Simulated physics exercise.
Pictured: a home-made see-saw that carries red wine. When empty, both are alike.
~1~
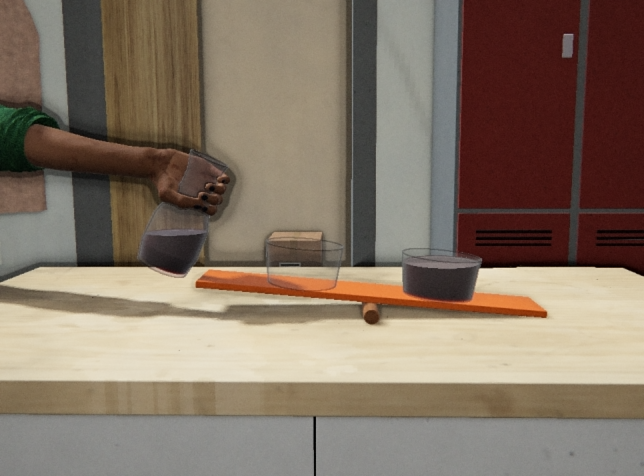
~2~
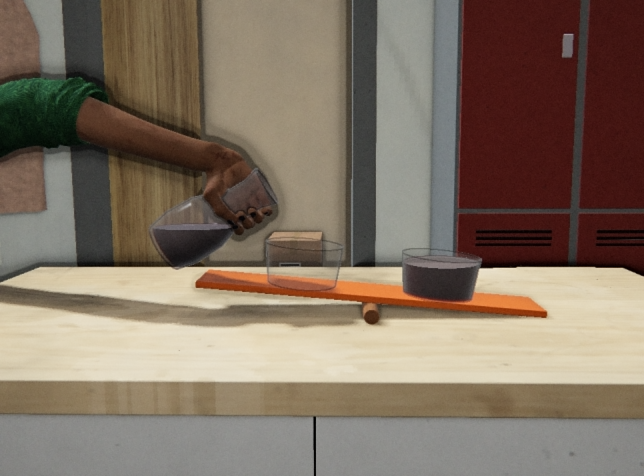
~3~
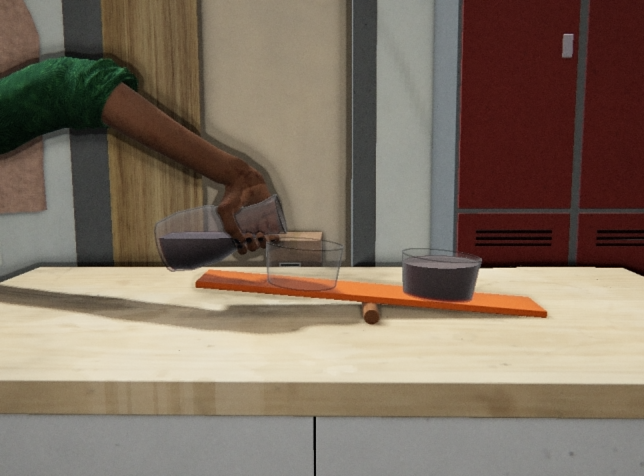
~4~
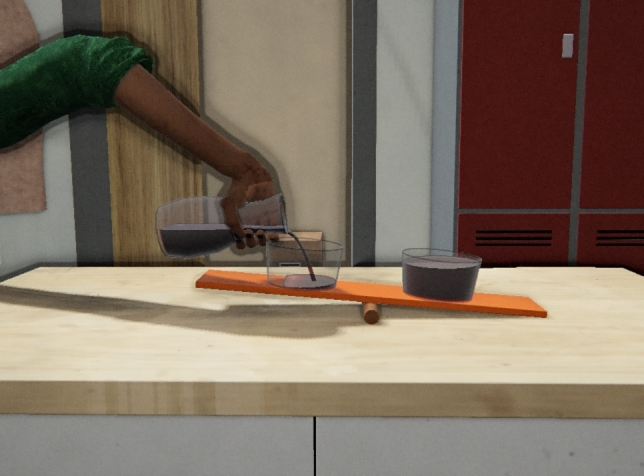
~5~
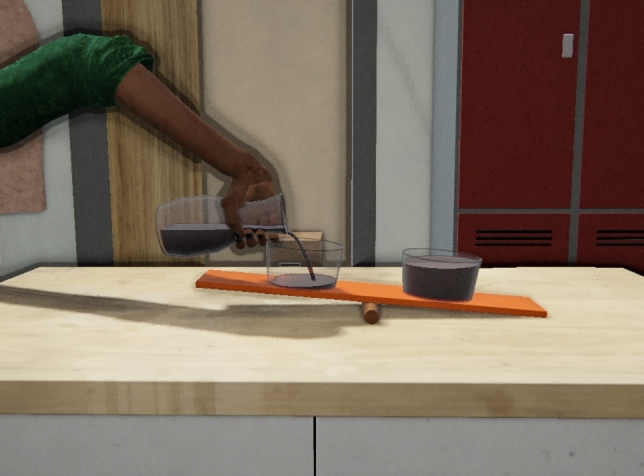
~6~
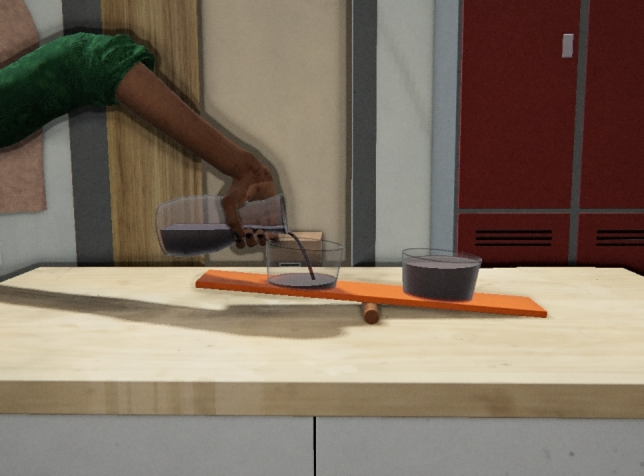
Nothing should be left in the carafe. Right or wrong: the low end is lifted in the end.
Wrong.
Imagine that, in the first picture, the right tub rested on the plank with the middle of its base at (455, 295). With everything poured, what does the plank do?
Next it won't budge.
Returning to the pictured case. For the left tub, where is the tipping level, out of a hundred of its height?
Tipping level: Near 80 per cent.
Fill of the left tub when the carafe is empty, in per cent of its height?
55 percent or so.
Shortly, the left tub is about a third full; the plank leans as before.
Then, the left tub is about half full; the plank leans as before.
At the finish, the left tub is about half full; the plank leans as before.
